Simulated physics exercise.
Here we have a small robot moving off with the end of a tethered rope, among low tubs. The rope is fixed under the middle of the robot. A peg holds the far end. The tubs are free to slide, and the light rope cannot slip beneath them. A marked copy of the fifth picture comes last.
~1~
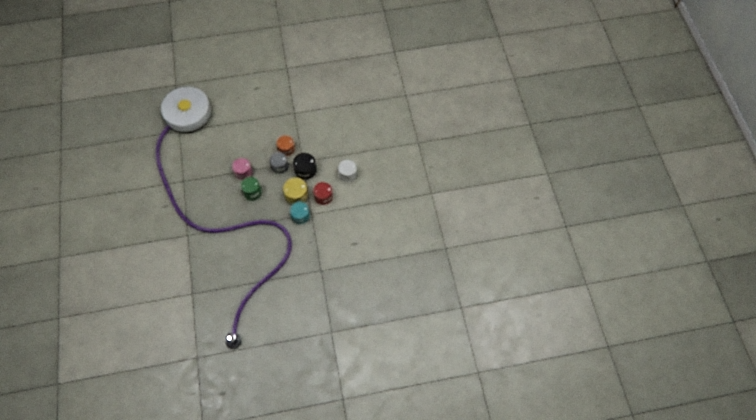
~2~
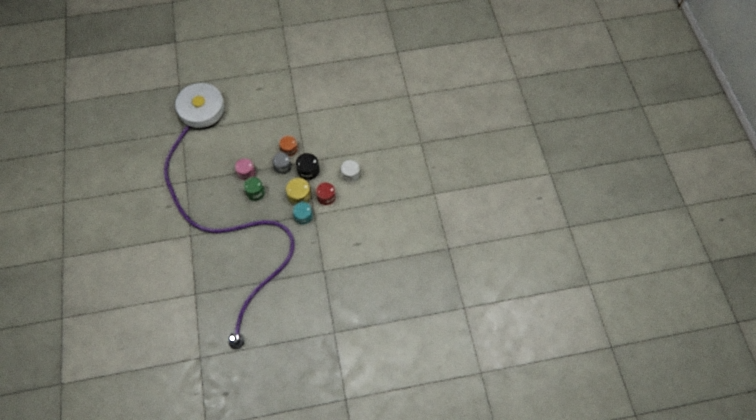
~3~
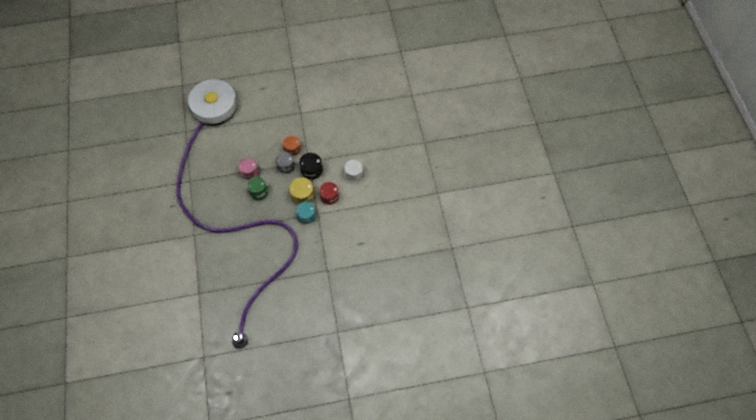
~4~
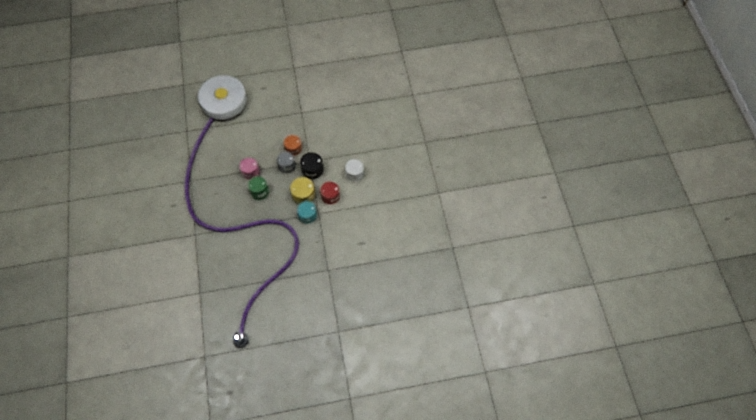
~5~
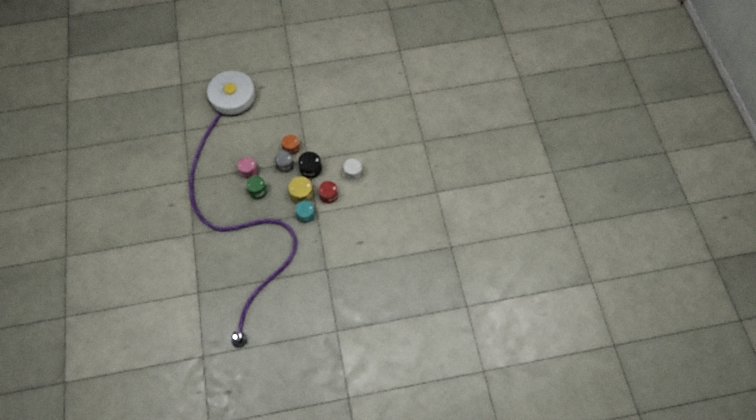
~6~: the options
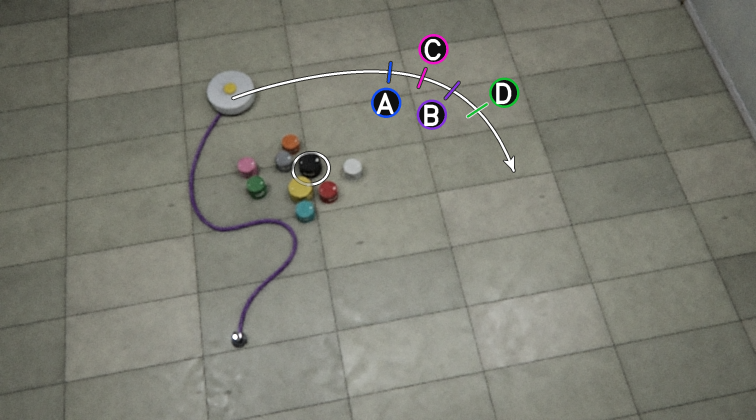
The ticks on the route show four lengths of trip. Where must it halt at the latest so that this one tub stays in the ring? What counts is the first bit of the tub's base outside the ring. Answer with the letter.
The farthest safe stop is C.
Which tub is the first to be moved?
The pink one.
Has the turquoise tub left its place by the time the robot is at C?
No.
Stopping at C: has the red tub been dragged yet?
No.
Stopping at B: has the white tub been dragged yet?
By then, no.
On the marked copy, A at (390, 72); B at (452, 91); C at (422, 78); D at (477, 110); the ring at (311, 169); the route from (233, 98) via (401, 73) to (514, 171).
With C. Early on, robot (297, 75); black tub (310, 165).
Further on, robot (366, 67); black tub (310, 165).
At the end, robot (423, 73); black tub (310, 166); green tub (271, 191); orange tub (301, 152); pink tub (277, 177); the black tub is still in its ring.
As for the rest, A is safe but short; B drags the ringed tub to (324, 177); D drags the ringed tub to (337, 184).
